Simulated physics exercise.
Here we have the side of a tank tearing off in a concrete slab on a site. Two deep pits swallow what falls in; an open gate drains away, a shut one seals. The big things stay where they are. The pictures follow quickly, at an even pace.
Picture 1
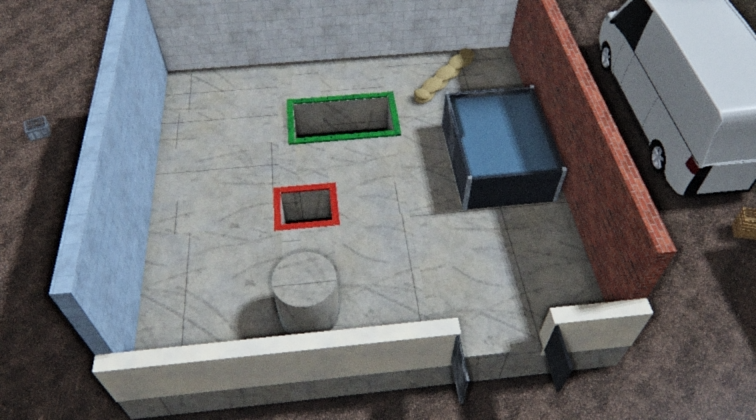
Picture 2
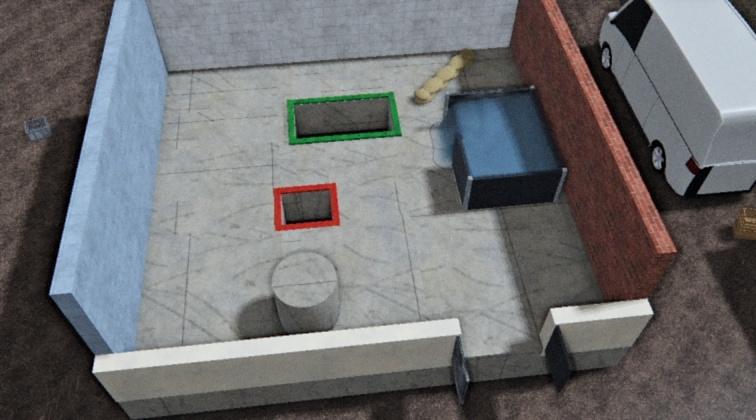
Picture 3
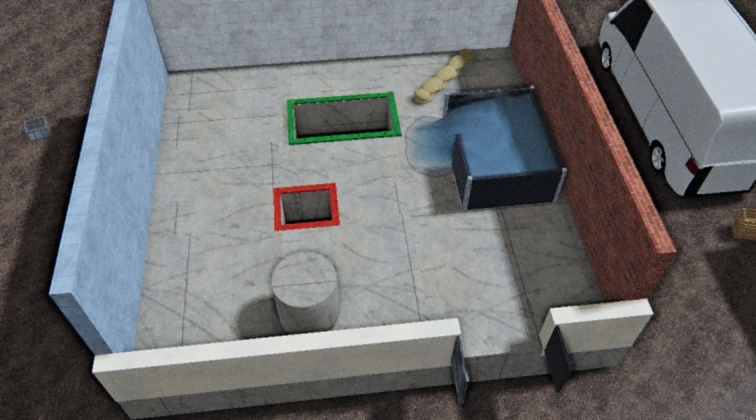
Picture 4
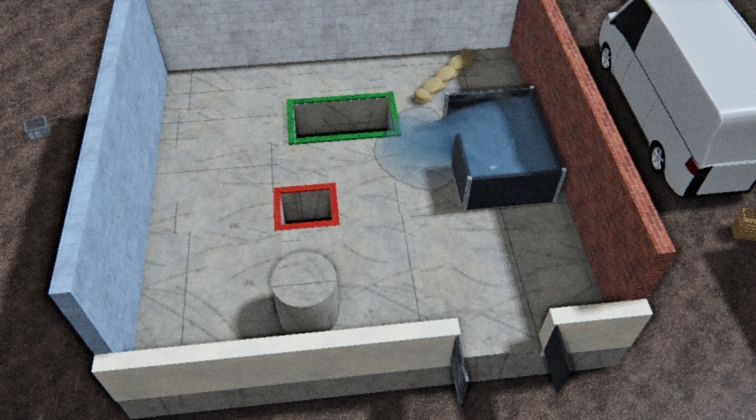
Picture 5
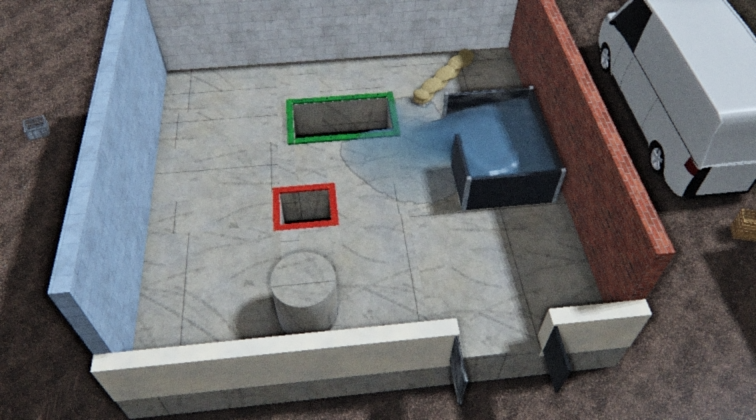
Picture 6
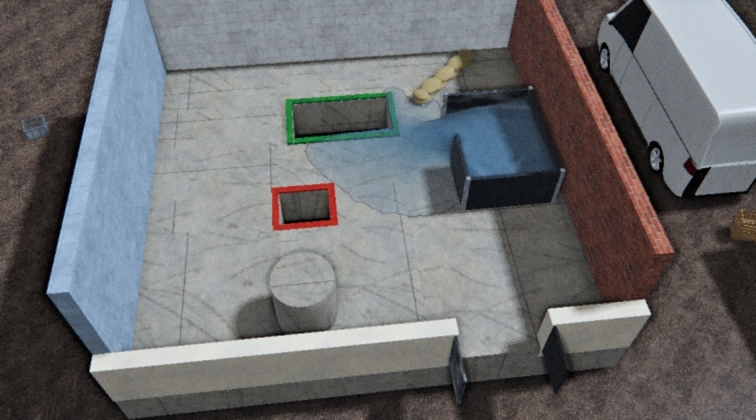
A blue water tank opens on its left side and water spreads left across the concrete slab.
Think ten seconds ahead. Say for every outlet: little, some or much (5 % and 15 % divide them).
One by one: The gate takes under 5 %; the green pit takes over 15 %; the red pit takes over 15 %.
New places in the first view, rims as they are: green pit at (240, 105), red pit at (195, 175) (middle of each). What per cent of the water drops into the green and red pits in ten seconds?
In per cent: Green 20, red 25.
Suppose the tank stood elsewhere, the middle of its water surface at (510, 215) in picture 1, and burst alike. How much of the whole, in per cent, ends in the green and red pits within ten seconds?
Roughly, in per cent: Green 4, red 25.
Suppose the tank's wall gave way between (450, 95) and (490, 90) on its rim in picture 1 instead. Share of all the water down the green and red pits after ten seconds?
Per cent: Green 20, red 2.
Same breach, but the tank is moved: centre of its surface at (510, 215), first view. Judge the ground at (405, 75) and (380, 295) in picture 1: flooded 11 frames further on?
In turn: No water, flooded.
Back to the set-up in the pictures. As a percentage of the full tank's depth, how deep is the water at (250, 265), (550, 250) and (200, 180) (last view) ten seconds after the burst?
About 4, 0 and 4 per cent.
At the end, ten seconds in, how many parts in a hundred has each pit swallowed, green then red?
About 26 and 16 per cent.
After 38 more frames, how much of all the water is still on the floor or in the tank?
I make it 62 per cent.
A moment on, water covers 20 % of the floor; the gate 0 %, the green pit 8 %, the red pit 2 %.
Next, water covers 30 % of the floor; the gate 0 %, the green pit 14 %, the red pit 5 %.
Then, water covers 40 % of the floor; the gate 0 %, the green pit 20 %, the red pit 9 %.
Later, water covers 55 % of the floor; the gate 0 %, the green pit 24 %, the red pit 13 %.
In the end, water covers 70 % of the floor; the gate 0 %, the green pit 25 %, the red pit 17 %.
